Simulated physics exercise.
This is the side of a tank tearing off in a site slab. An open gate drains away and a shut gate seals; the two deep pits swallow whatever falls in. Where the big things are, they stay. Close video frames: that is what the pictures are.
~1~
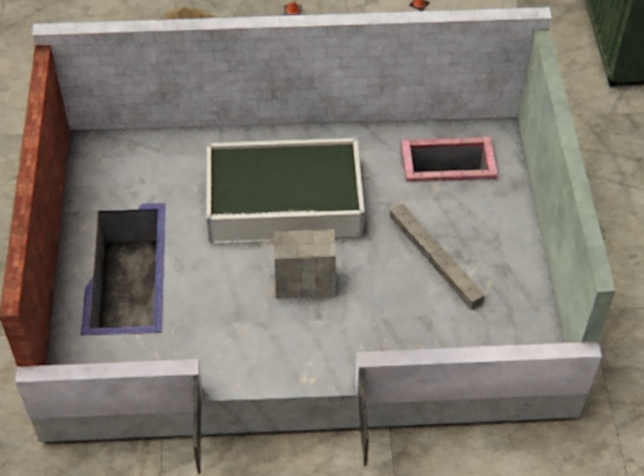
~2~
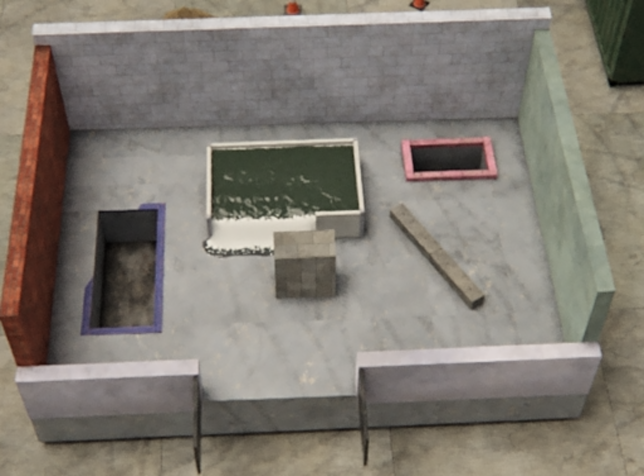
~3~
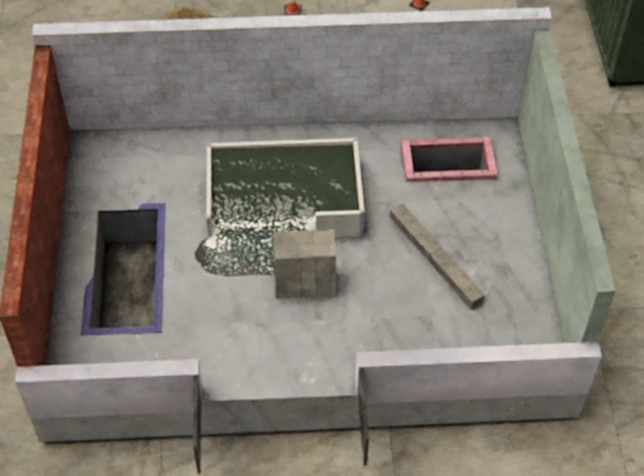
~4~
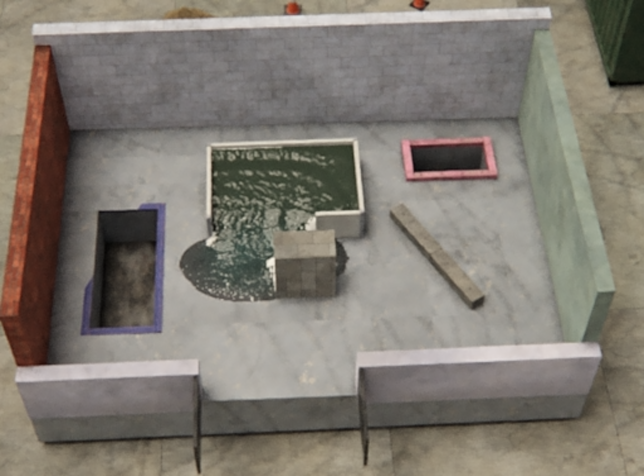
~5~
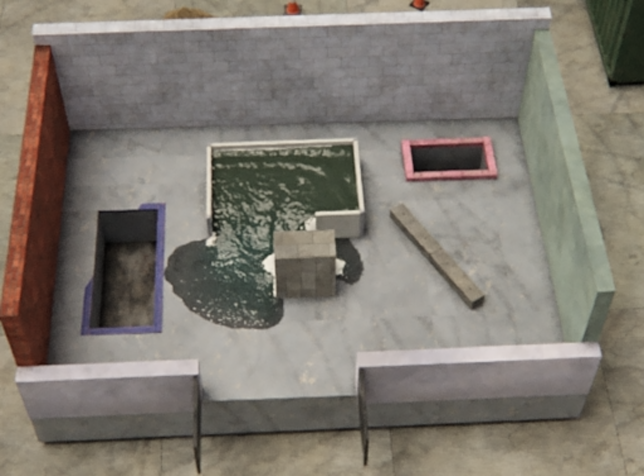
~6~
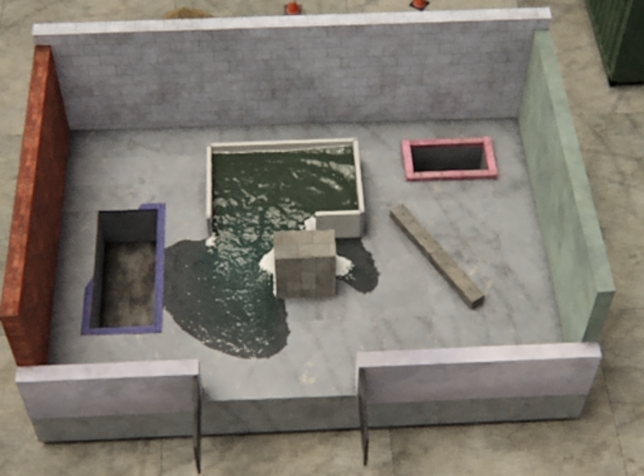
Walled concrete slab, dark green water bursting from the front of an open tank, spreading around a block and across the floor.
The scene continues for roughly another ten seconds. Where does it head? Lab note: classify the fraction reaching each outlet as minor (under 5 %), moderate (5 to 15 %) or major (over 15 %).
Fractions by outlet: Gate major; blue pit major; pink pit minor.
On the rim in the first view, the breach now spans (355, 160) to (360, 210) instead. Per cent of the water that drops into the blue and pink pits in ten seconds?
The blue pit takes 2 per cent and the pink pit 8 per cent.
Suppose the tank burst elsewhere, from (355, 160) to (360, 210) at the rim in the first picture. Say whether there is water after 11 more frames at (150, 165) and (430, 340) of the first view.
Untouched, then submerged.
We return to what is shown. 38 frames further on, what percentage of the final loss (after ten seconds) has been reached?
About 75 per cent.
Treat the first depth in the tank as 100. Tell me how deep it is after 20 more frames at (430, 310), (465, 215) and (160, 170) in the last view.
Readings in sequence: 8, 0, 0 percent.
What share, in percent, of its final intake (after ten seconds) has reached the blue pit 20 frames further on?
That share would be near 35 %.
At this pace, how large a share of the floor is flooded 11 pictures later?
My estimate is close to 30 per cent.
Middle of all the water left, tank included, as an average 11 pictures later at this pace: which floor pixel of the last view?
Around (270, 253).
A moment on, water covers 25 % of the floor; the gate 3 %, the blue pit 1 %, the pink pit 0 %.
Next, water covers 30 % of the floor; the gate 9 %, the blue pit 4 %, the pink pit 0 %.
Then, water covers 40 % of the floor; the gate 16 %, the blue pit 9 %, the pink pit 0 %.
Later, water covers 60 % of the floor; the gate 24 %, the blue pit 18 %, the pink pit 0 %.
In the end, water covers 65 % of the floor; the gate 30 %, the blue pit 25 %, the pink pit 0 %.
